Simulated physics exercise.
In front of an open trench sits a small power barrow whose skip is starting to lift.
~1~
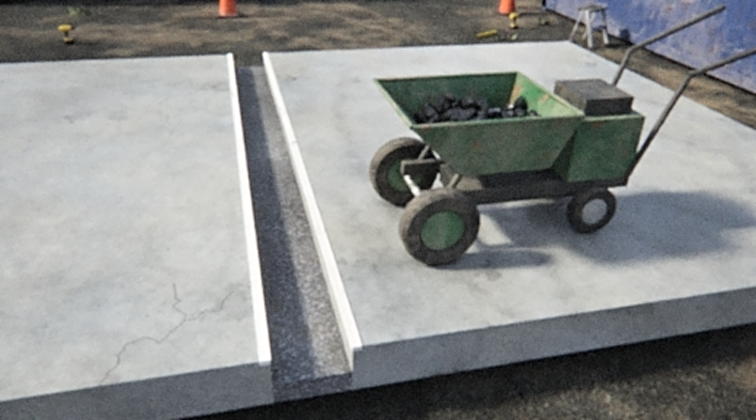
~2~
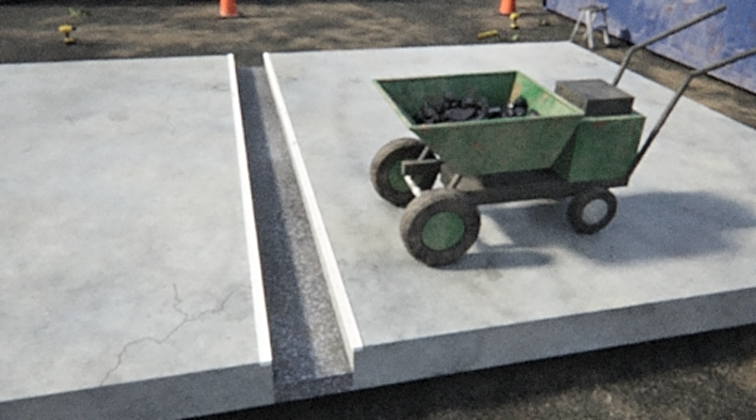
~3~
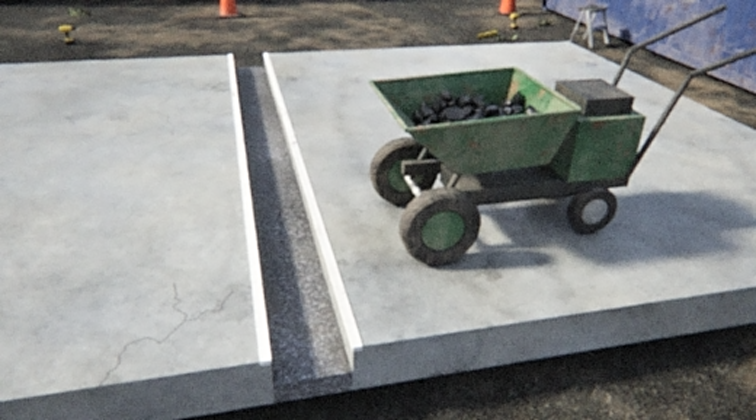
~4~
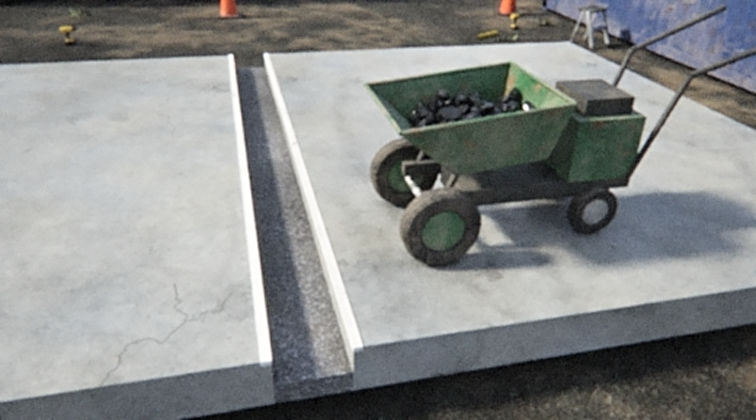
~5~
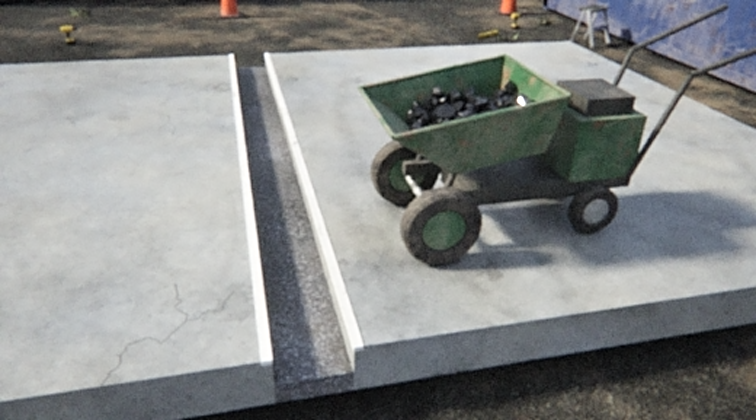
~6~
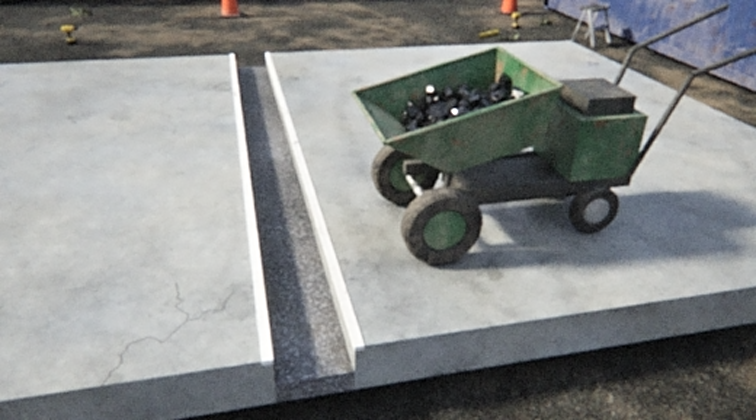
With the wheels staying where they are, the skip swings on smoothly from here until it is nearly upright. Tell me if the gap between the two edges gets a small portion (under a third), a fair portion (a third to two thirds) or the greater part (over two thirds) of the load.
It gets the greater part.
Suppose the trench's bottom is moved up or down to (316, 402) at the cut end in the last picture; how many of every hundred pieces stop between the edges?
I'd put it at about 100 in a hundred.
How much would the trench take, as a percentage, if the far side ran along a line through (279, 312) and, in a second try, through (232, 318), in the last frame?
80 %, then 100 %.
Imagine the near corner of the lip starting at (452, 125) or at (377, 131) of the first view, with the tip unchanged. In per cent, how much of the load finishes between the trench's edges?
About 80 and 50 per cent.
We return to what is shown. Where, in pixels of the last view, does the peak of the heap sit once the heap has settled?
Summit in the final view: Around (270, 232).
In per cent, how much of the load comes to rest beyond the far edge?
Near 5 in every hundred.
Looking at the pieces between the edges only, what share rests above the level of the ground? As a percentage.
About 15 %.
Soon, skip tipped steeply; all in the skip.
A while on, skip tipped right over; most in the skip; a small part in or heaped over the trench.
Towards the end, skip tipped right over; a stray few in the skip; nearly all in or heaped over the trench; a stray few beyond it.
Finally, skip tipped right over; nearly all in or heaped over the trench; a stray few beyond it.
